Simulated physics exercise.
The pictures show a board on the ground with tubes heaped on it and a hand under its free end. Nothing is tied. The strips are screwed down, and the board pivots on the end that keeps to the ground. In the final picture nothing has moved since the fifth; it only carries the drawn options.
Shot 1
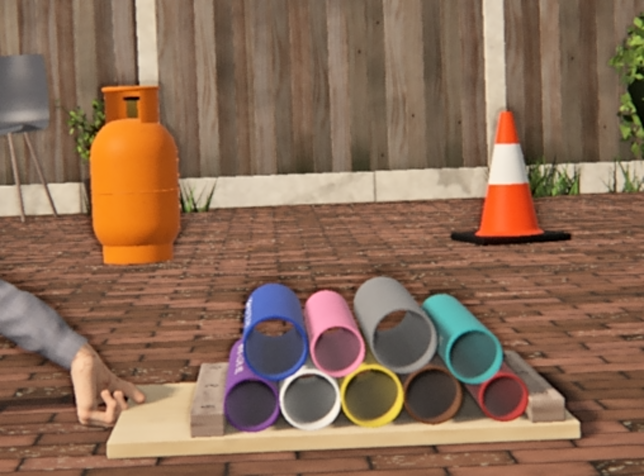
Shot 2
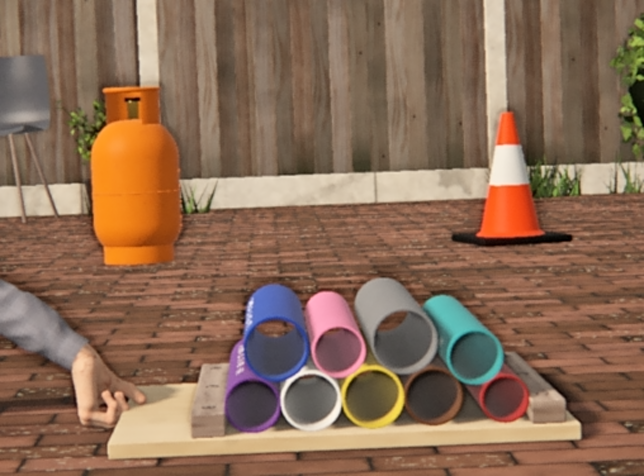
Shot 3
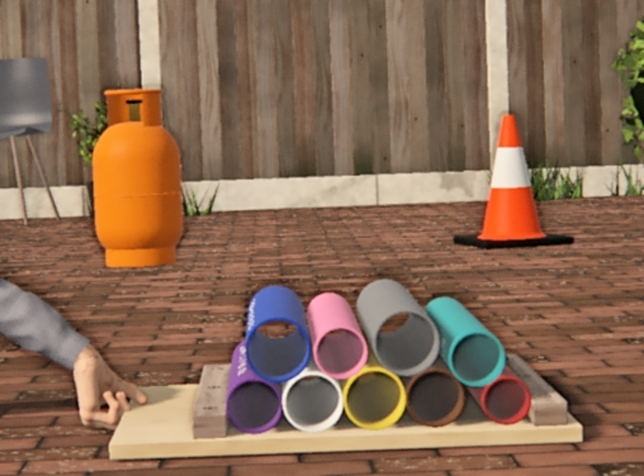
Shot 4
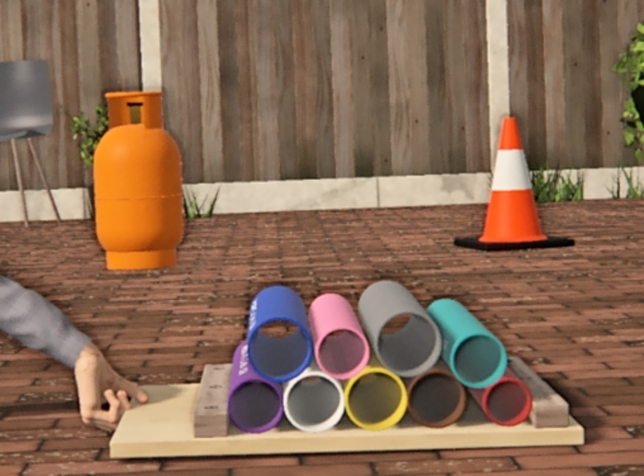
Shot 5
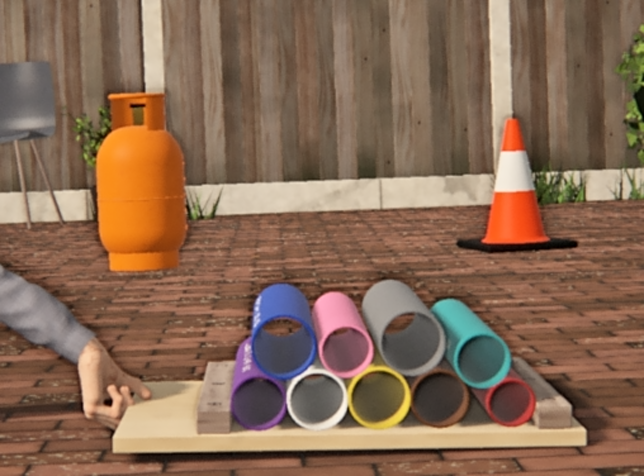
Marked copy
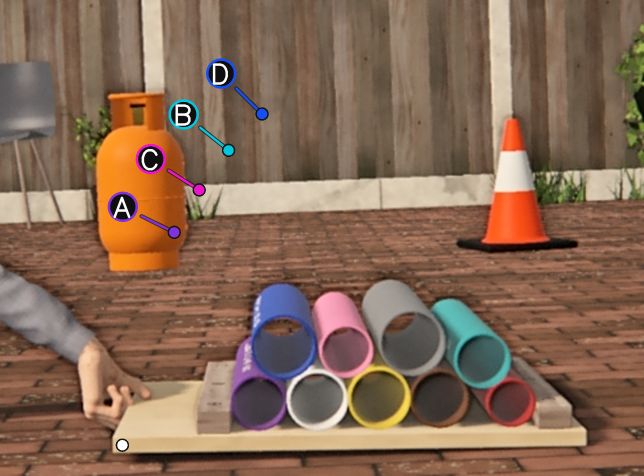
The video shows a hand at the left end of a board on brick paving, with colourful tubes stacked in two rows between wooden strips; the view shifts very slightly, while the hand, board and tubes stay practically still.
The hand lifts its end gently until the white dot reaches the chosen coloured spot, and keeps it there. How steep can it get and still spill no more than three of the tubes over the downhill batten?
A is the limit.
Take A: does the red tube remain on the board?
Yes.
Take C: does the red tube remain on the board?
Yes.
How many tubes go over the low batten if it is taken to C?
The count is four.
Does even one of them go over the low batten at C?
At C: Yes.
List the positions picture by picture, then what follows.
Pink tube (338, 350); turquoise tube (474, 356); grey tube (404, 340), in the first picture.
Grey tube (404, 341); board (338, 400), in the second picture.
Board (339, 401); purple tube (254, 406); red tube (507, 401), in the third picture.
Board (340, 402); purple tube (256, 406); white tube (314, 402), in the fourth picture.
Board (343, 400); purple tube (259, 403); white tube (317, 400), in the fifth picture.
On the marked copy, A at (174, 233); B at (229, 150); C at (199, 190); D at (262, 114); the white dot at (122, 446).
Taking A. A third of the way, board at 17°.
Two thirds of the way, board at 29°.
When it is over, board at 29°, two over the low batten (turquoise, grey).
As for the rest, B four over the low batten (blue, pink, turquoise, grey); C four over the low batten (blue, pink, turquoise, grey); D four over the low batten (blue, pink, turquoise, grey).
